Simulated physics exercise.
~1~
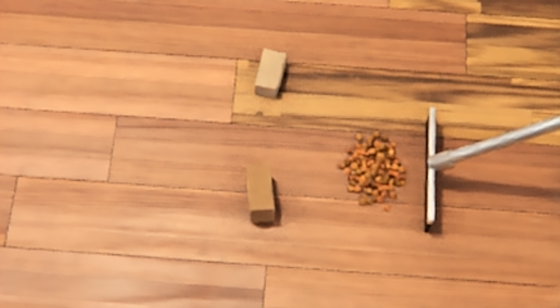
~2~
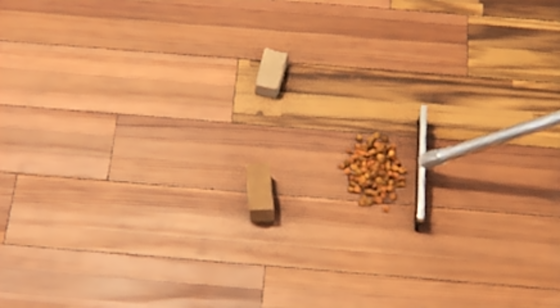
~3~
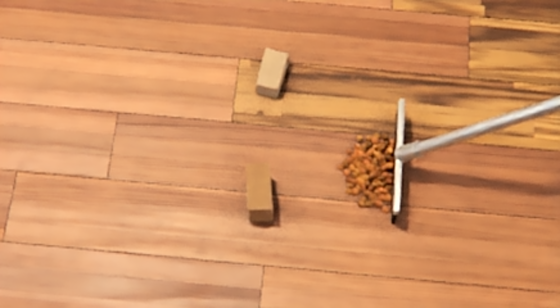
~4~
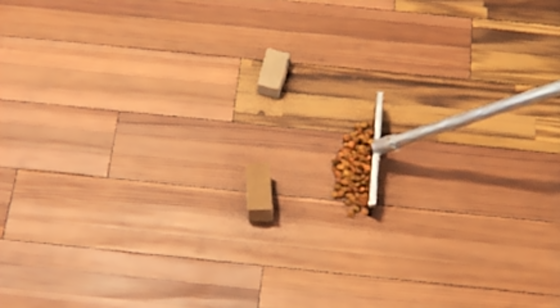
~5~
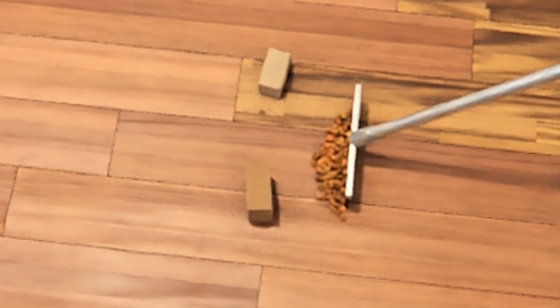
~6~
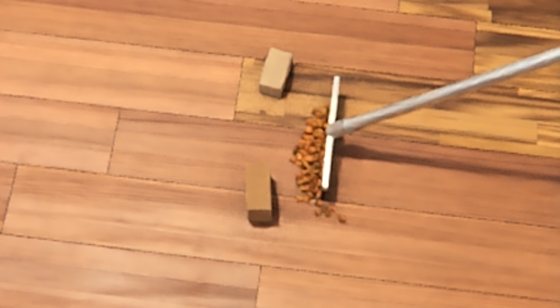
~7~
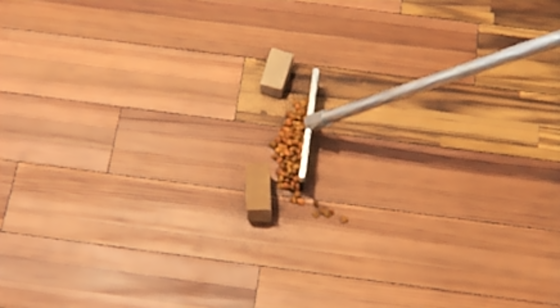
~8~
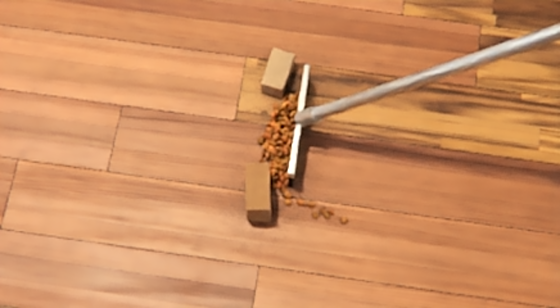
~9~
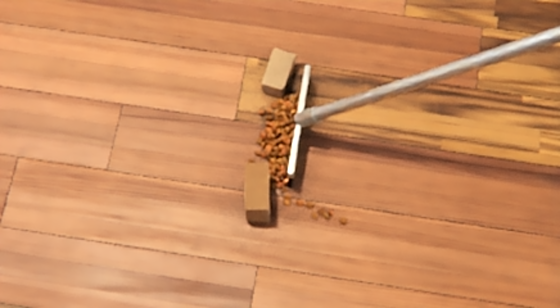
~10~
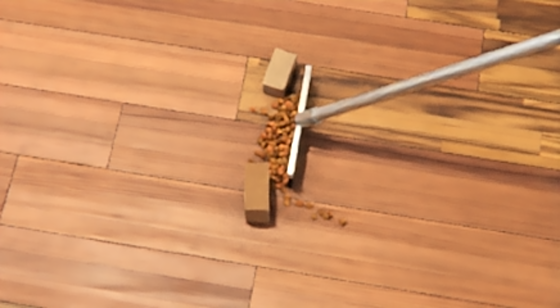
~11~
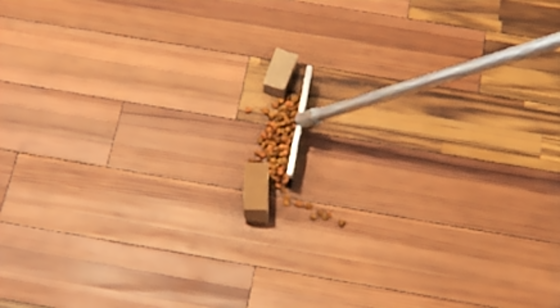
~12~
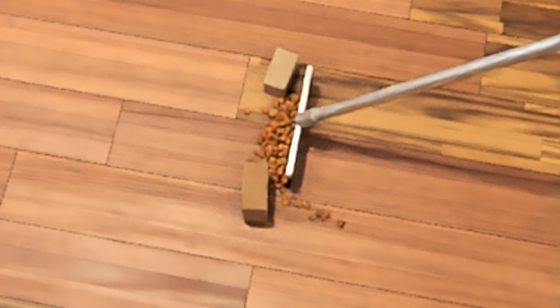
A squeegee with a pale, upright blade and a long grey handle reaching in from the right stands beside a heap of orange-brown kibble on a wooden plank floor, seen from above at a slant. Two tan blocks sit to the left, one farther back and one nearer, with a gap between them. The blade slides left, meets the heap and pushes it along, and the pieces spread into a narrow band while a few trail off its near end. It stops close to the blocks and stays there, with most of the kibble held before them and a little in the gap.
